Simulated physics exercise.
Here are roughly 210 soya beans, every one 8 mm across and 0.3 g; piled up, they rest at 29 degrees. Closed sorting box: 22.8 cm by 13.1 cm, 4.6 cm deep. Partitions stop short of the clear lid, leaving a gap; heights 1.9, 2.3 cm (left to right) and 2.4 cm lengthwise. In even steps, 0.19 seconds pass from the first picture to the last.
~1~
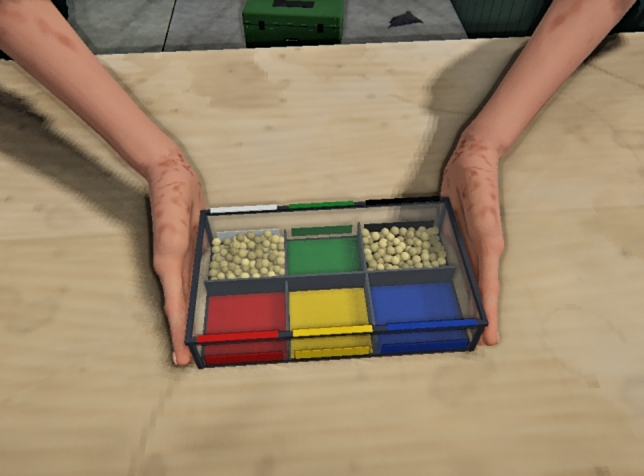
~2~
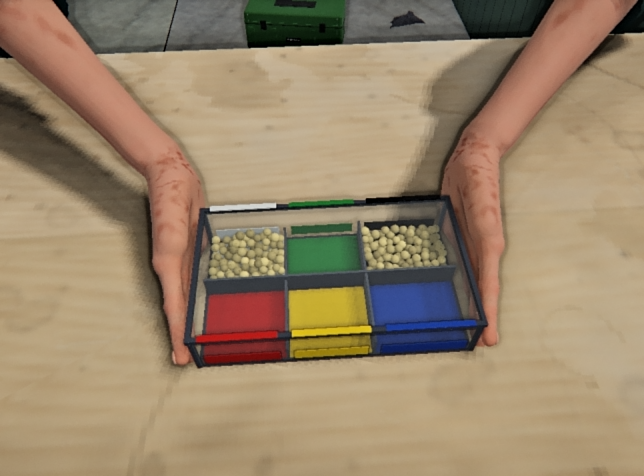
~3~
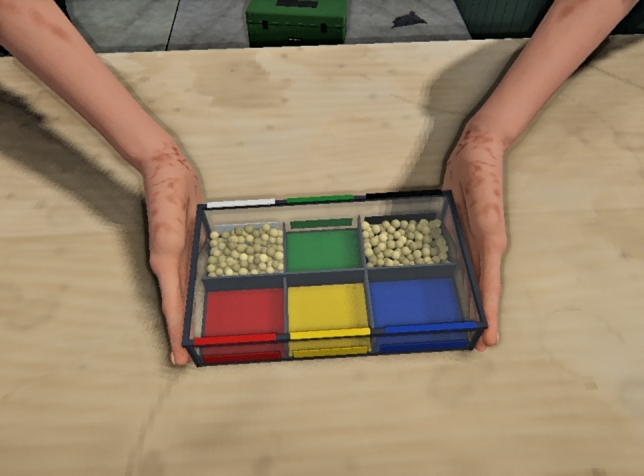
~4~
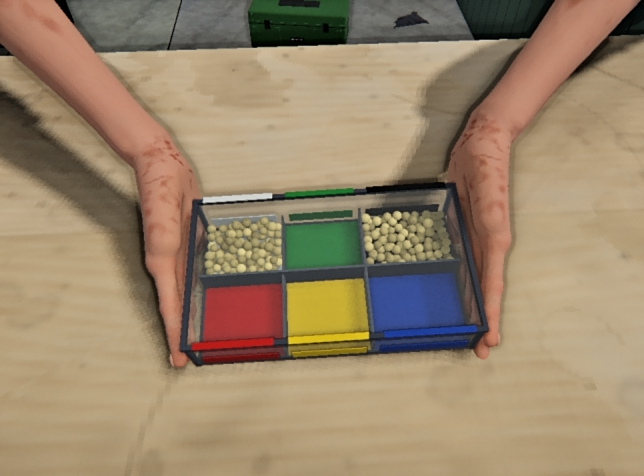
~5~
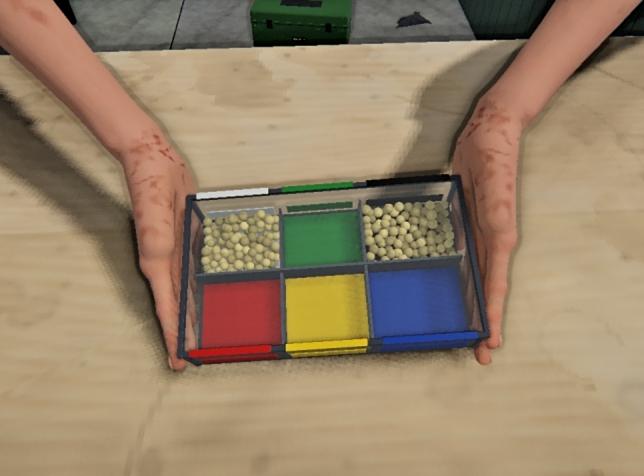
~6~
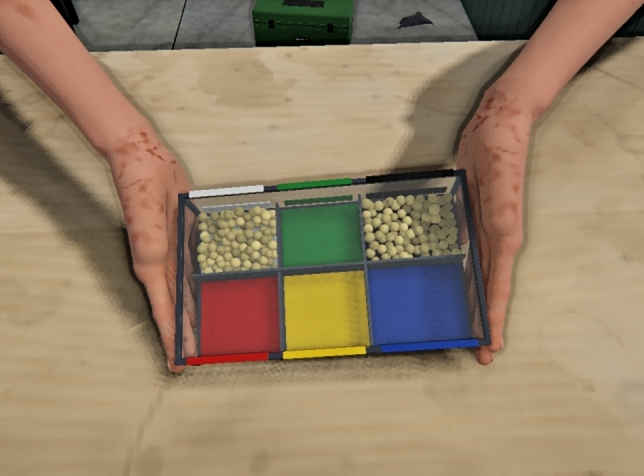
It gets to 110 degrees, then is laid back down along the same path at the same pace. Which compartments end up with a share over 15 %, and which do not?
Red compartment: Succeeds; blue compartment: Succeeds; green compartment: Fails; yellow compartment: Succeeds; white compartment: Fails; black compartment: Fails.
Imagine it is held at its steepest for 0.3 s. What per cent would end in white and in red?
Final amounts would be white 0% and red 55%.
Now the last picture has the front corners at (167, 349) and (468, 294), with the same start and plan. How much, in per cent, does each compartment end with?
Red 70; blue 0; green 0; yellow 0; white 30; black 0.
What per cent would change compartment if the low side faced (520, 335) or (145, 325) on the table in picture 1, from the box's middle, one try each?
That would be close to 60 per cent and then close to 55 per cent.
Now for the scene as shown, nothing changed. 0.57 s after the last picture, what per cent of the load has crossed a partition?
70 percent.
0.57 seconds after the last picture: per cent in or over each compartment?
Red 35; blue 30; green 0; yellow 10; white 15; black 10.
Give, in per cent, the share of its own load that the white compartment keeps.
It works out to near 0 percent.
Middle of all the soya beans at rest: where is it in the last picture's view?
Approximately (275, 336) in the last view.
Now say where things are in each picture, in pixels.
In the first frame, box tilt 0 degrees, front corners at (191, 339) and (482, 321); white 50 %, black 50 %.
In the second frame, box tilt 1 degrees, front corners at (190, 339) and (482, 322).
In the third frame, box tilt 5 degrees, front corners at (188, 342) and (482, 324), lowest corner left front.
In the fourth frame, box tilt 10 degrees, front corners at (186, 346) and (483, 327), lowest corner left front.
In the fifth frame, box tilt 17 degrees, front corners at (183, 353) and (484, 333), lowest corner left front.
In the sixth frame, box tilt 24 degrees, front corners at (181, 360) and (485, 340), lowest corner left front; white 50 %, black 50 %.
Then, 0.57 s after the last picture, tilt 109 degrees; red 35 %, blue 30 %, yellow 10 %, white 15 %, black 10 %.
Then, 0.94 s after the last picture, tilt 47 degrees; red 50 %, blue 25 %, yellow 25 %.
Then, 1.41 s after the last picture, tilt 0 degrees; red 50 %, blue 25 %, yellow 25 %.
In the end, red 50 %, blue 25 %, green 0 %, yellow 25 %, white 0 %, black 0 %.
